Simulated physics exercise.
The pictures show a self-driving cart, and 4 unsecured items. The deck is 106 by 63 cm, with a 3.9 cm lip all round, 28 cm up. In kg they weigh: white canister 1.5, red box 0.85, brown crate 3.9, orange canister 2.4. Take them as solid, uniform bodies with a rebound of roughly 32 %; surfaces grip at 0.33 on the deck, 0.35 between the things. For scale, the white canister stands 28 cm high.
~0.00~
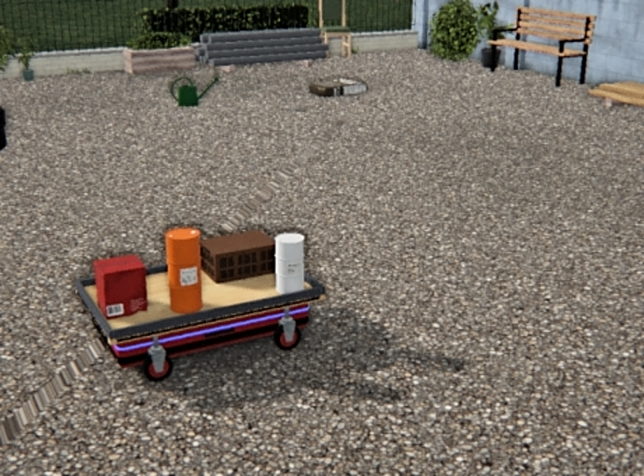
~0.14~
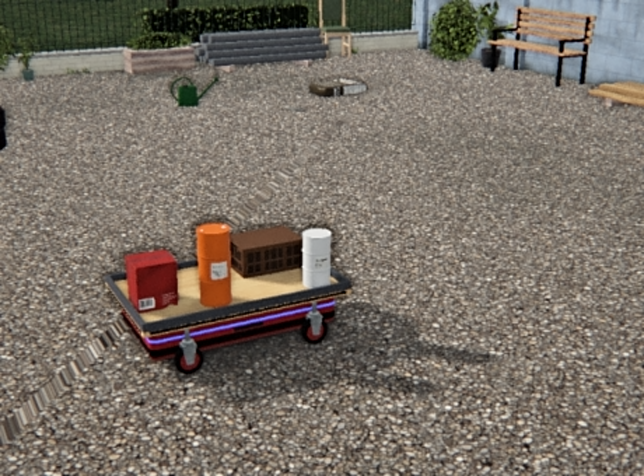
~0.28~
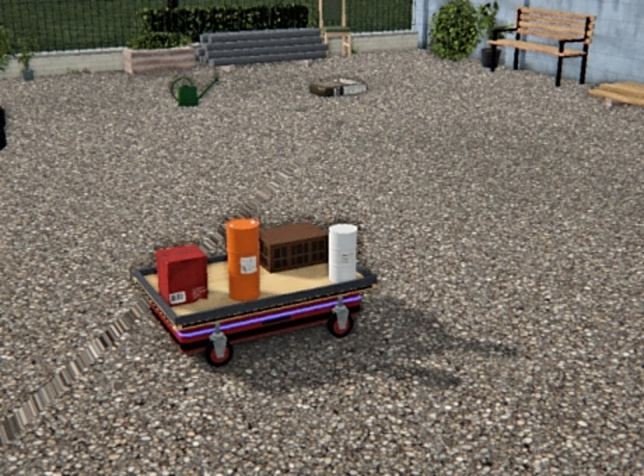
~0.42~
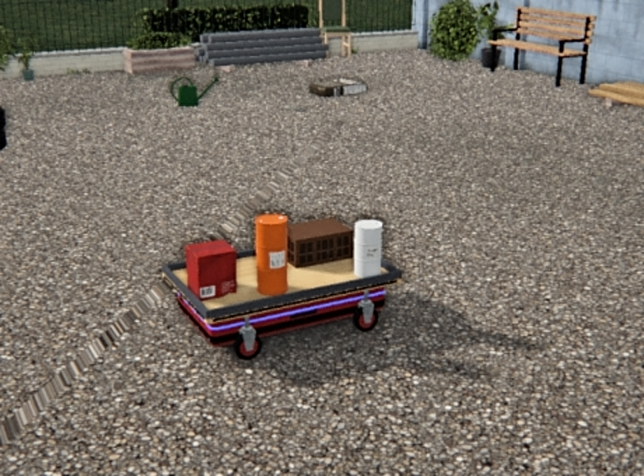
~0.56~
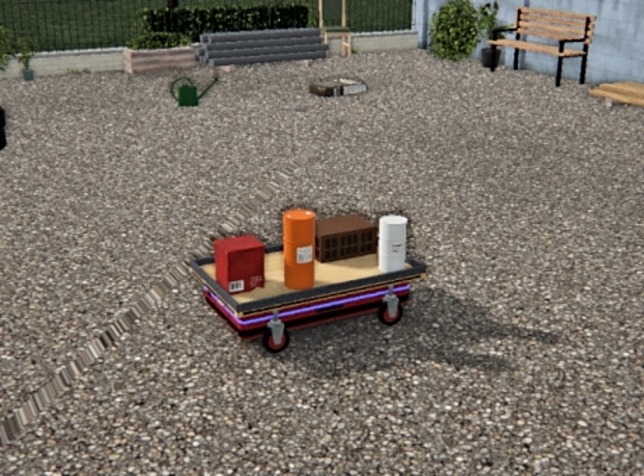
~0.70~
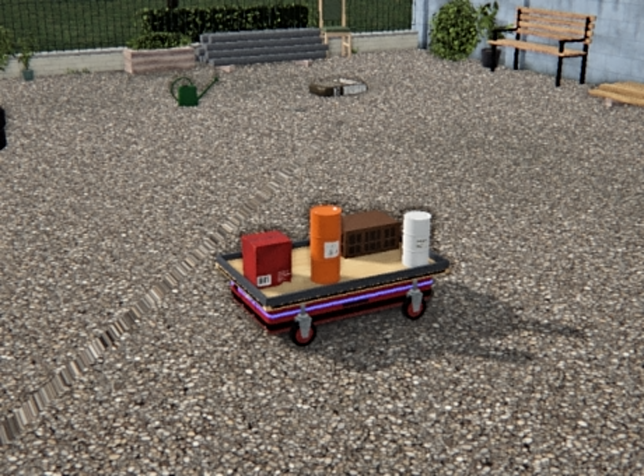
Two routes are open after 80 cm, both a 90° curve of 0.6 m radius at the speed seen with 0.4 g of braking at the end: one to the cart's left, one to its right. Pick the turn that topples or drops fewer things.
Fewer things are lost with the right turn.
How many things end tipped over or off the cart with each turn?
Turning left 1, turning right 0.
Turning left. By 1.10 s, cart has run 121 cm, turned 25°; white canister tilted 22° near (452, 209); brown crate 12 cm from its spot.
By 1.50 s, cart has run 165 cm, turned 67°; white canister now off the cart; brown crate 24 cm from its spot.
By 1.80 s, cart has run 198 cm, turned 89°; brown crate 25 cm from its spot.
When it is over (2.6 s), off the cart, white canister; not toppled but over 10 cm from the start, brown crate; the other 2 within 10 cm of the start. End places, in pixels of the last picture, red box near (336, 191).
Turning right instead, nothing is lost, 0 of 4 in all.
